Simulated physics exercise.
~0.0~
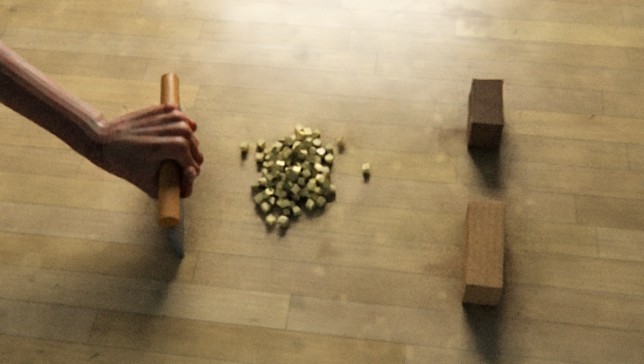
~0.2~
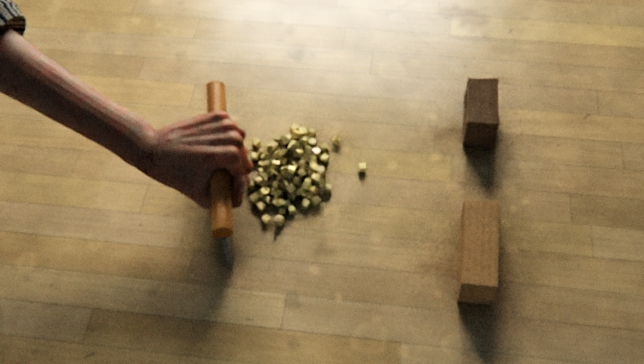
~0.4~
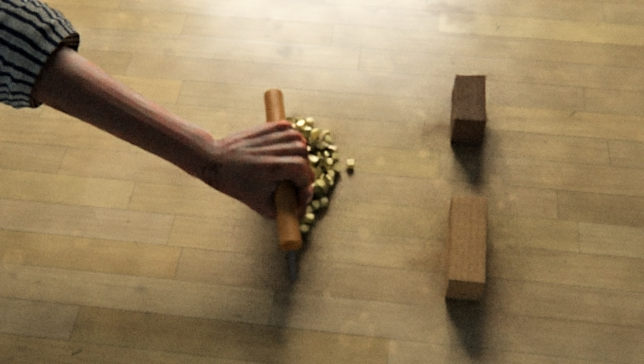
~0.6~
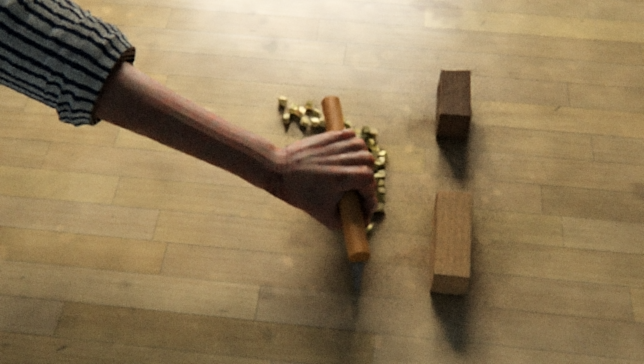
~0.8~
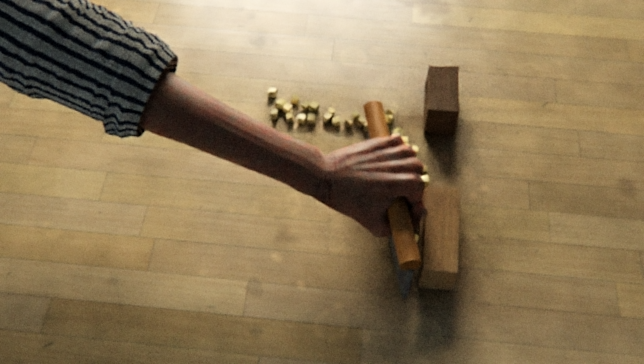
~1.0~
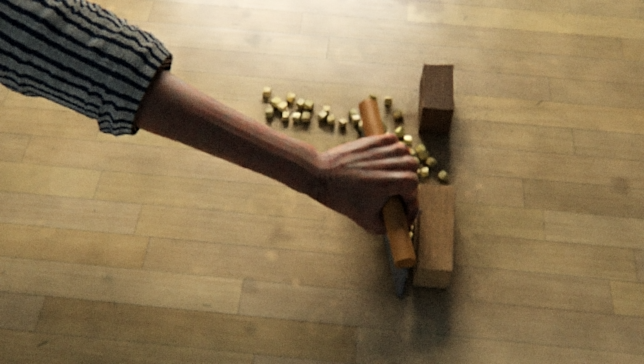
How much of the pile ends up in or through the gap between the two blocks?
Only a small share of the cubes gets into or through the gap, while nearly all of them stay on the near side of the blocks.
